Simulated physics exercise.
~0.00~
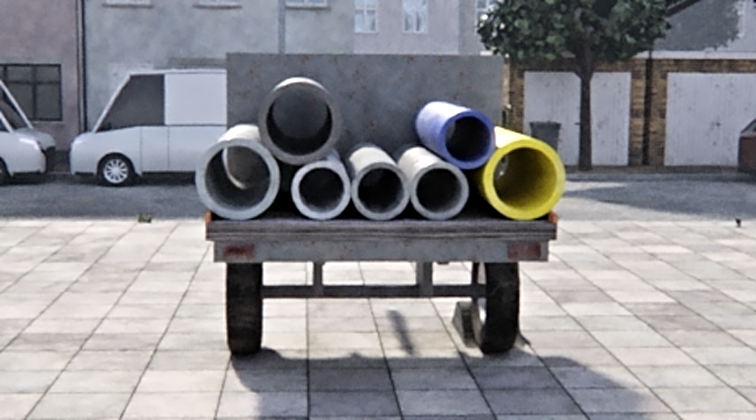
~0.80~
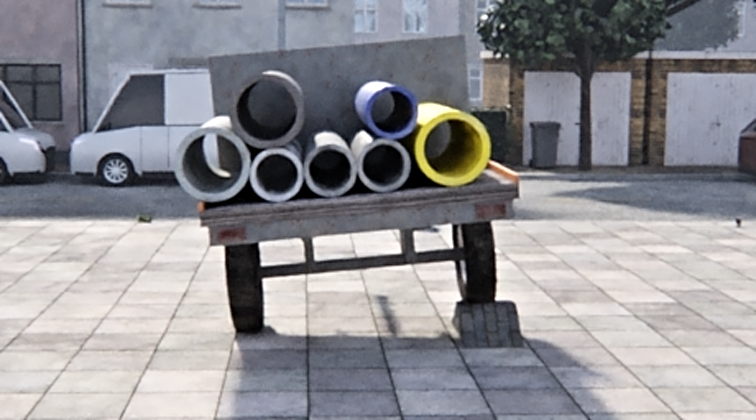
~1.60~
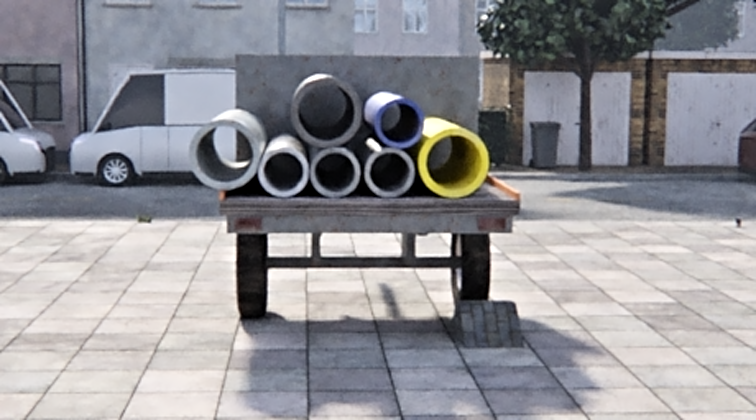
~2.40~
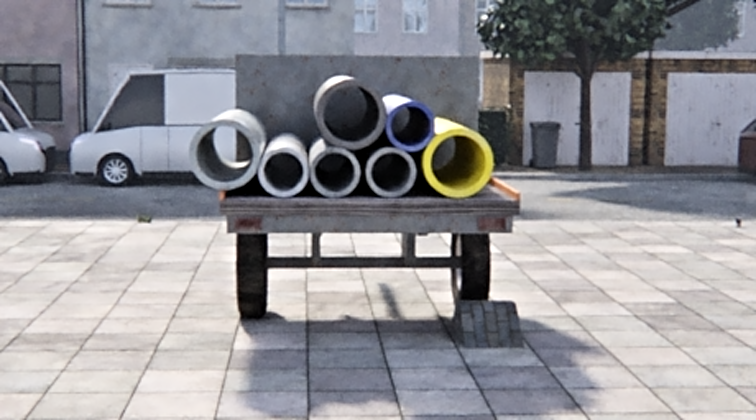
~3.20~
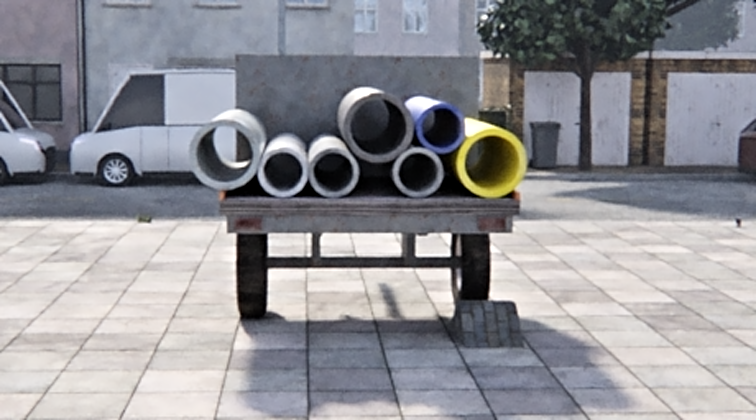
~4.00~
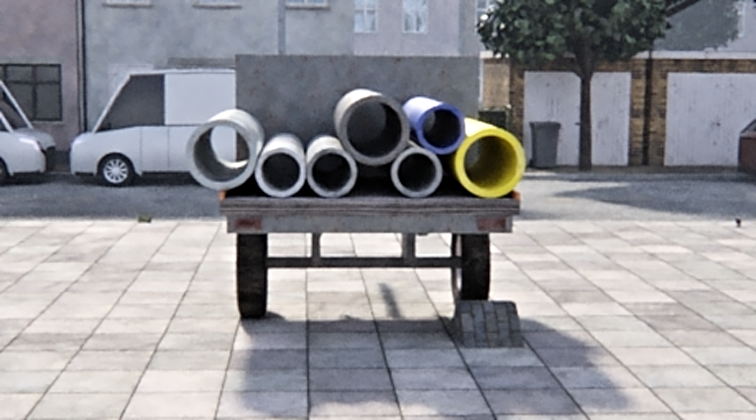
Flatbed trailer tilting left over a block, then levelling, its blue, yellow and grey pipes shifting left, then right, staying aboard.
